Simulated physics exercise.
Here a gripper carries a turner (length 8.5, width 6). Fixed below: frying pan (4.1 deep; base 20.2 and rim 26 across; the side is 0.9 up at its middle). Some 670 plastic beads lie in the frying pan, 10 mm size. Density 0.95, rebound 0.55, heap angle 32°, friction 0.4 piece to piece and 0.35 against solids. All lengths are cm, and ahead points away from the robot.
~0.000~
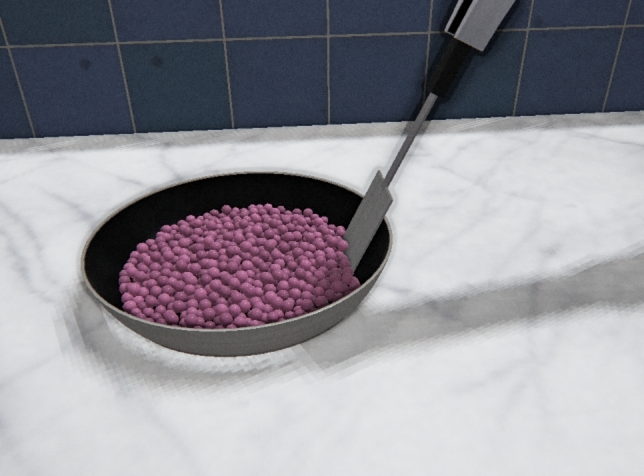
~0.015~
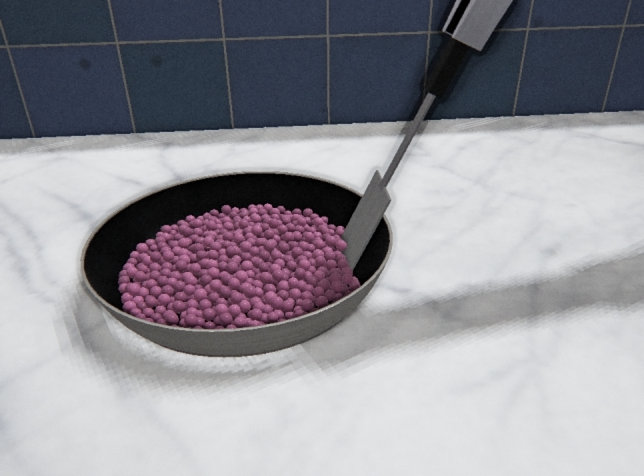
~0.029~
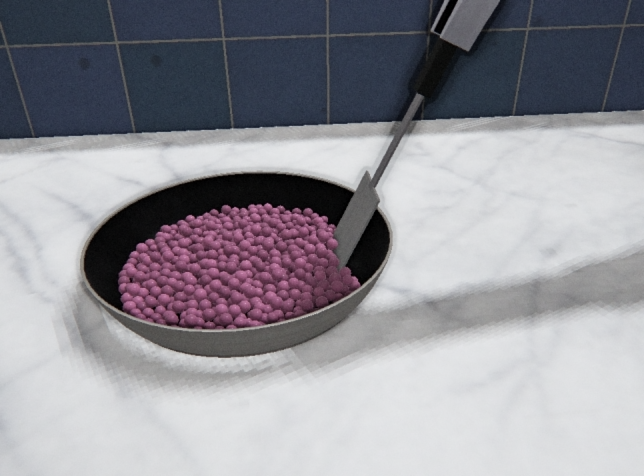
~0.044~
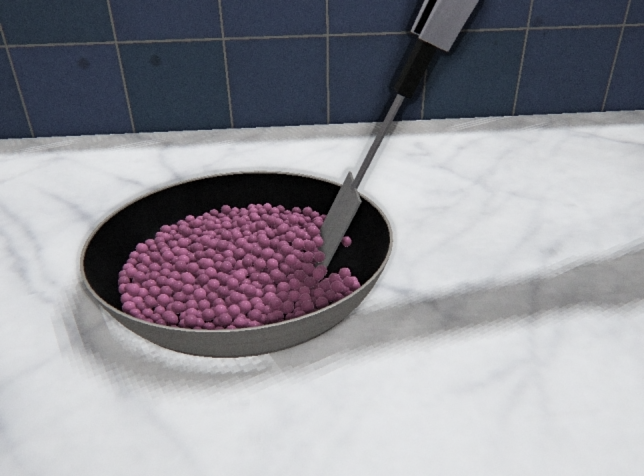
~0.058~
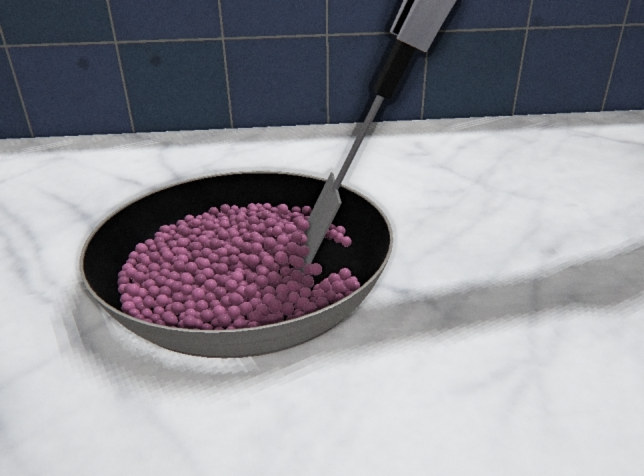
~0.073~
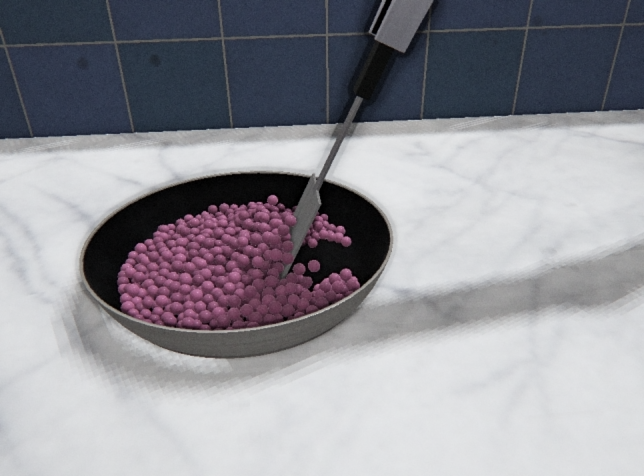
A turner held by a gripper starts at the right side of a dark frying pan heaped with small pink beads, barely moving at first. It then sweeps left through the beads, pushing them aside and opening a dark gap behind it, with a few beads scattered around.
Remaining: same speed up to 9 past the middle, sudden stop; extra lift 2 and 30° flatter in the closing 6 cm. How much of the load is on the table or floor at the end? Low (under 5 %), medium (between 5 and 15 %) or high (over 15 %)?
On the table or floor the share is medium, between 5 and 15 %.
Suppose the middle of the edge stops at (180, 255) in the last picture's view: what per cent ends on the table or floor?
Some 0 per cent.
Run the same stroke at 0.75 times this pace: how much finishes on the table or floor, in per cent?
Some 5 per cent.
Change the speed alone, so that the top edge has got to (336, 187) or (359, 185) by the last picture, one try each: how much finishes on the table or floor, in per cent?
About 5 and 0 per cent.
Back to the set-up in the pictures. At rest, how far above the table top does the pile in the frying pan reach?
About 4.5 cm.
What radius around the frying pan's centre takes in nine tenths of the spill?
Some 45 cm.
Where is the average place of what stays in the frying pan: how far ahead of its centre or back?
Some 3.5 cm ahead.
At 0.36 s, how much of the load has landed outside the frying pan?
Some 8 per cent.
By 0.11 s, sloping 65°, highest piece 7 above the table; 666 in the frying pan.
By 0.14 s, sloping 56°, highest piece 7 above the table; 666 in the frying pan.
By 0.36 s, sloping 35°, highest piece 6 above the table; 611 in the frying pan, 51 on the table or floor, 4 on the blade or in flight.
By 1.41 s, sloping 35°, highest piece 4 above the table; 610 in the frying pan, 56 on the table or floor.
Final count, 610 in the frying pan, 56 on the table or floor. That is 8 % on the table or floor.
